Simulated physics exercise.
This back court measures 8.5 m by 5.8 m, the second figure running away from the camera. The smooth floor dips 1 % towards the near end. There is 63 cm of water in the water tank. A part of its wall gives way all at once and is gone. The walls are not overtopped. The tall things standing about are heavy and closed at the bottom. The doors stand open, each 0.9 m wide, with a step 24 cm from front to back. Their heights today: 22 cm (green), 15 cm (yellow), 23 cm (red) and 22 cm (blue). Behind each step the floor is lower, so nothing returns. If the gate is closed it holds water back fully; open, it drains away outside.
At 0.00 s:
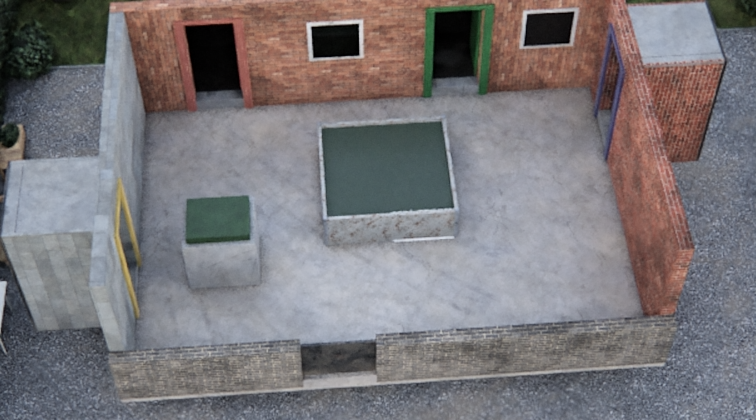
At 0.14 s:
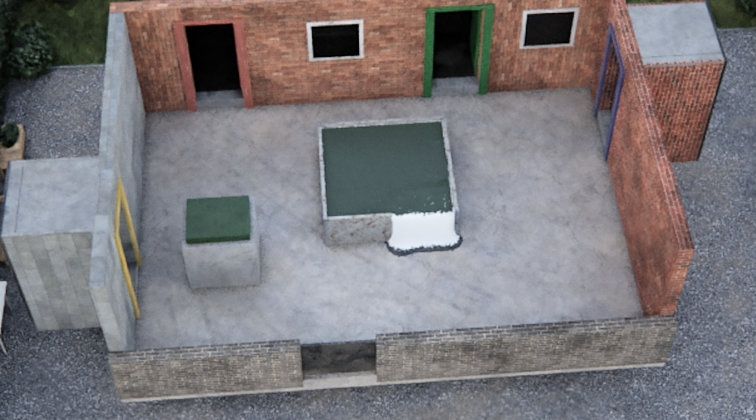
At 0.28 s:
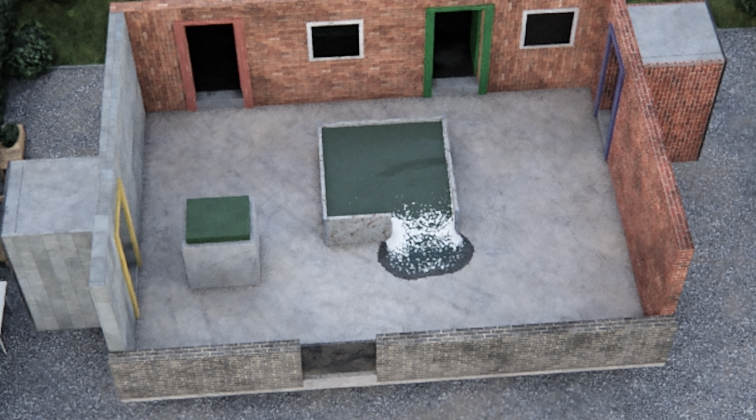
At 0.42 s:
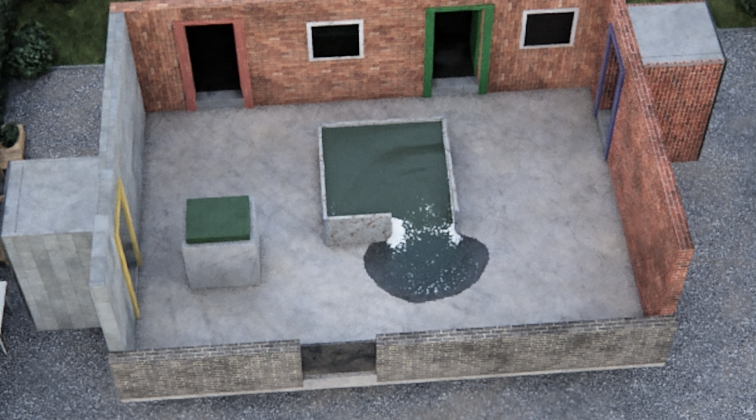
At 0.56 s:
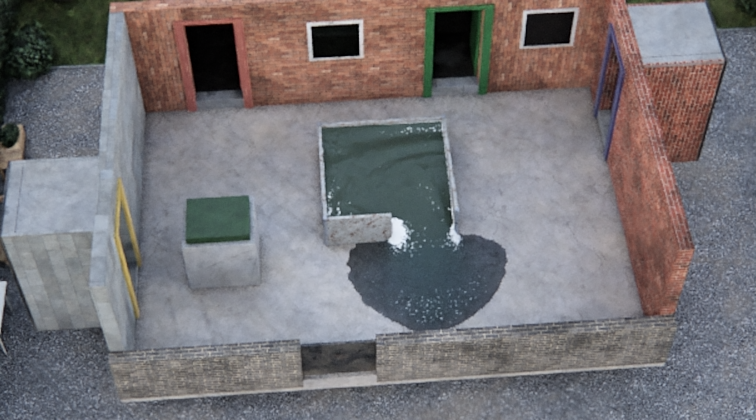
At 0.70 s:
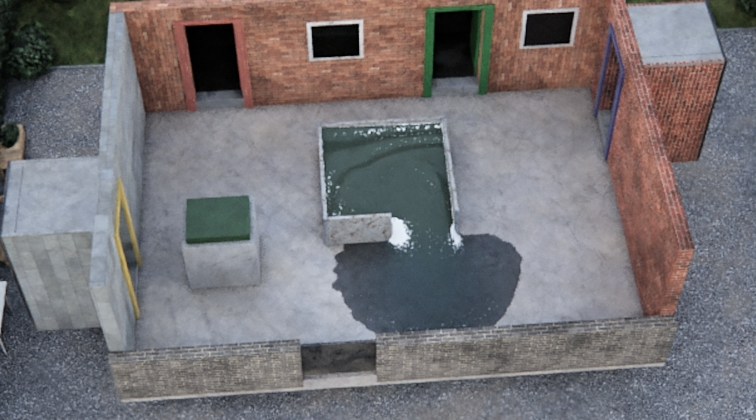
In the video, part of the near wall of a water tank in a walled court suddenly disappears, and dark water pours out with white foam, spreading across the floor toward the near wall as the tank's surface ripples.
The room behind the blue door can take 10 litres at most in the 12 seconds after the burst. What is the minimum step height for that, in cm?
At least 6 cm or so.
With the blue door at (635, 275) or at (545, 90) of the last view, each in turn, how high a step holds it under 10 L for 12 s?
About 16 and 9.0 cm.
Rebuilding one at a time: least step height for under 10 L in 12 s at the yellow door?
Roughly 10.5 cm at yellow.
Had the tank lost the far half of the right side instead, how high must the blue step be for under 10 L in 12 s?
Then roughly 28 cm.
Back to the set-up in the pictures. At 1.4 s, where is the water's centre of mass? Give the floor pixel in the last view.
Around (403, 224).
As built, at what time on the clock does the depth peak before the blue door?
Around 10.5 s.
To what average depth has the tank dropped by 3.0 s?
Some 31 cm.
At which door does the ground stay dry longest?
The red one.
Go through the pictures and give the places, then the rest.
In the first picture, still water, 63 cm deep, in the water tank at (386, 169); the blue door at (609, 99) is dry.
In the second picture, water pours out at (422, 229) and has run 0.3 m, to (403, 253); about 9 cm deep outside, 63 cm at the back.
In the third picture, the front is at (408, 275), 0.8 m from the gap at (422, 230); 1.0 m2 of floor is wet, 63 cm left at the back.
In the fourth picture, the gap is at (422, 230), the front 1.3 m out at (414, 298); the back of the water tank holds 63 cm.
In the fifth picture, the front is at (421, 328), 1.9 m from the gap at (422, 230); 3.4 m2 of floor is wet, 61 cm left at the back.
In the sixth picture, the front is at a hidden place, 2.4 m from the gap at (422, 230); 4.8 m2 of floor is wet, 54 cm left at the back; the blue door at (609, 99), 4.1 m from the gap, is still 3.3 m from the nearest water.
After 1.4 s water covers 20 % of the floor, deepest (38 cm) near (429, 243); it has not reached the blue door.
After 3.0 s water covers 35 % of the floor, deepest (35 cm) near (638, 345); it has not reached the blue door.
After 12.0 s water covers 100 % of the floor, deepest (10 cm) near (300, 367); 8 cm at the blue door, 0 litres in over its 22 cm step.
At the blue door as built, the water arrived by 3.7 s and peaked near 8 cm at 10.4 s.
Run again over the same 12 s with other heights there, 13 litres in over 5.5 cm, 7 litres over 6.5 cm. The limit of 10 litres is kept from about 6 cm up.
